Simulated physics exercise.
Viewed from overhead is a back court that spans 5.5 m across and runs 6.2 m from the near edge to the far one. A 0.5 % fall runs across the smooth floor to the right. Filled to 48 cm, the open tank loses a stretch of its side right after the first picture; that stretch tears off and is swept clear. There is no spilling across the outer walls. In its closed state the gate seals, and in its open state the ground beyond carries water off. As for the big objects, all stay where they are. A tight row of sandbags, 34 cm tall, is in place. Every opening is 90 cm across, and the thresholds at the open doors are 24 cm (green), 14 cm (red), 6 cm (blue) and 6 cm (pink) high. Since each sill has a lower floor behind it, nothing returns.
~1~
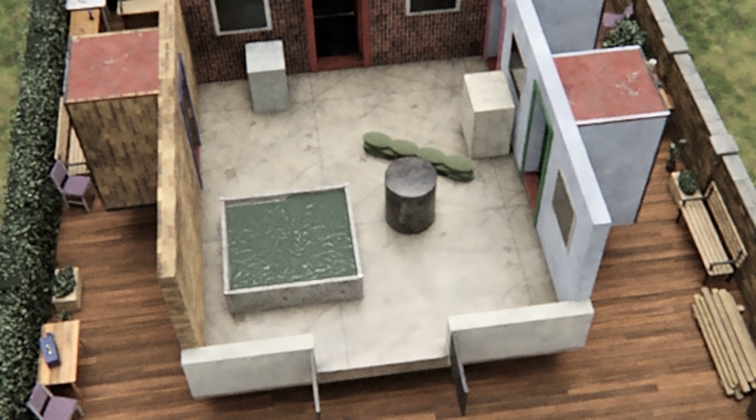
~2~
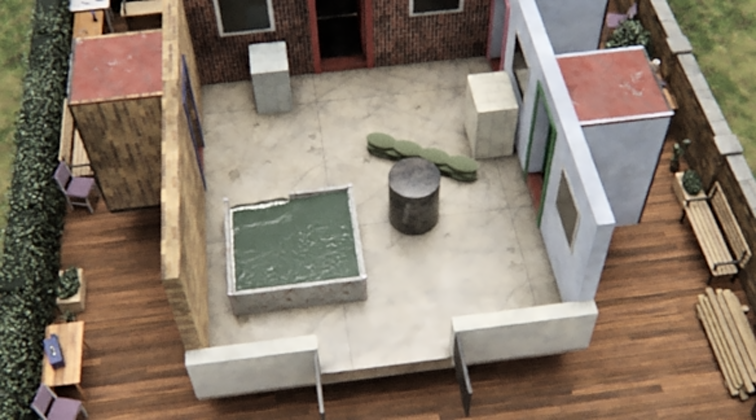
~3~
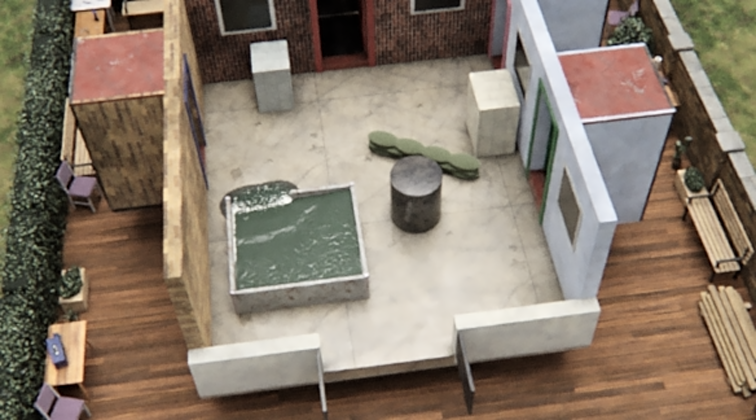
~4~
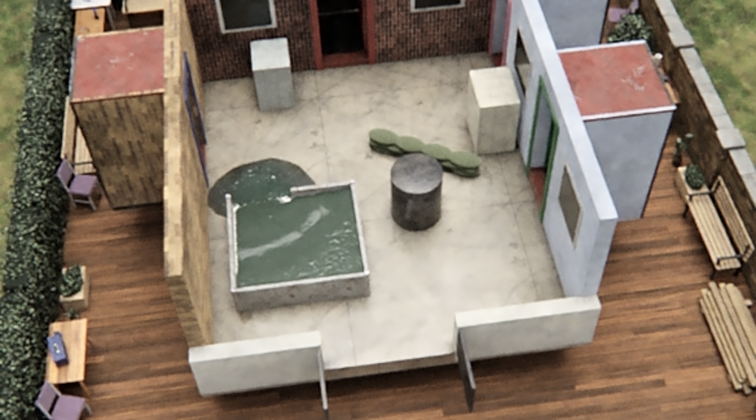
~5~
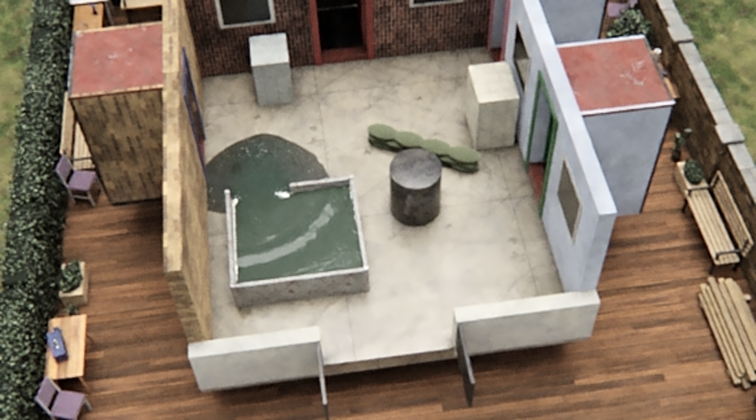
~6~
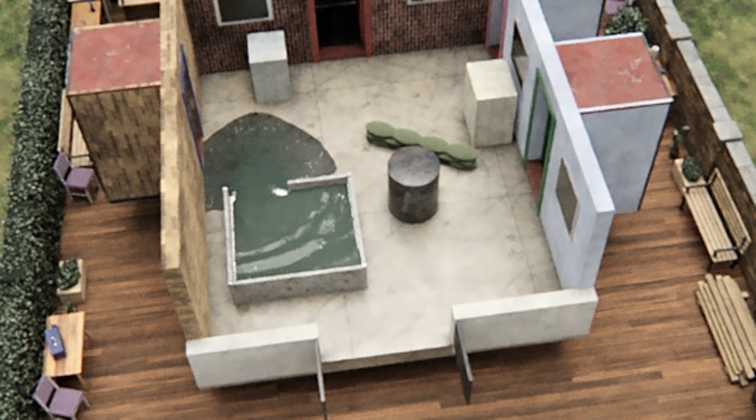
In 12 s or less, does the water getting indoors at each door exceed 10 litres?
Result: The green door never tops the limit, the red door never tops the limit, the blue door tops the limit, the pink door tops the limit.
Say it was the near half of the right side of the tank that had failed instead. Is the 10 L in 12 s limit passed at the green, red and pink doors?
So green stays lower, red stays lower, pink stays lower.
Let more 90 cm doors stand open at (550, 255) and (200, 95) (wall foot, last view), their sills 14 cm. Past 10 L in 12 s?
Well, the first one ends up on the low side, the second one on the high side.
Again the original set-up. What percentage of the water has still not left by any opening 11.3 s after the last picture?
82 %.
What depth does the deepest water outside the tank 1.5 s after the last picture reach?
It tops out at some 34 cm.
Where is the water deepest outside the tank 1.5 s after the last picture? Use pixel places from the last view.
Near (210, 78).
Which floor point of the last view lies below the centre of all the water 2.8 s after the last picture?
Its balance point sits around (287, 172).
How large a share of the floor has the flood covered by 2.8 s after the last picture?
35 %.
Then, 0.7 s after the last picture water covers 20 % of the floor and is deepest (26 cm) near (248, 199); green door not reached, red door not reached, blue door 15 cm at the sill, 4 L in, pink door not reached.
Then, 1.5 s after the last picture water covers 25 % of the floor and is deepest (34 cm) near (210, 78); green door not reached, red door 9 cm at the sill, 0 L in, blue door 13 cm at the sill, 32 L in, pink door not reached.
Then, 2.8 s after the last picture water covers 35 % of the floor and is deepest (27 cm) near (250, 87); green door not reached, red door 7 cm at the sill, 0 L in, blue door 10 cm at the sill, 59 L in, pink door not reached.
Then, 6.3 s after the last picture water covers 55 % of the floor and is deepest (14 cm) near (454, 51); green door 1 cm at the sill, 0 L in, red door 2 cm at the sill, 0 L in, blue door 11 cm at the sill, 118 L in, pink door 14 cm at the sill, 94 L in.
Then, 11.3 s after the last picture water covers 75 % of the floor and is deepest (10 cm) near (484, 88); green door 4 cm at the sill, 0 L in, red door 7 cm at the sill, 0 L in, blue door 5 cm at the sill, 138 L in, pink door 10 cm at the sill, 185 L in.
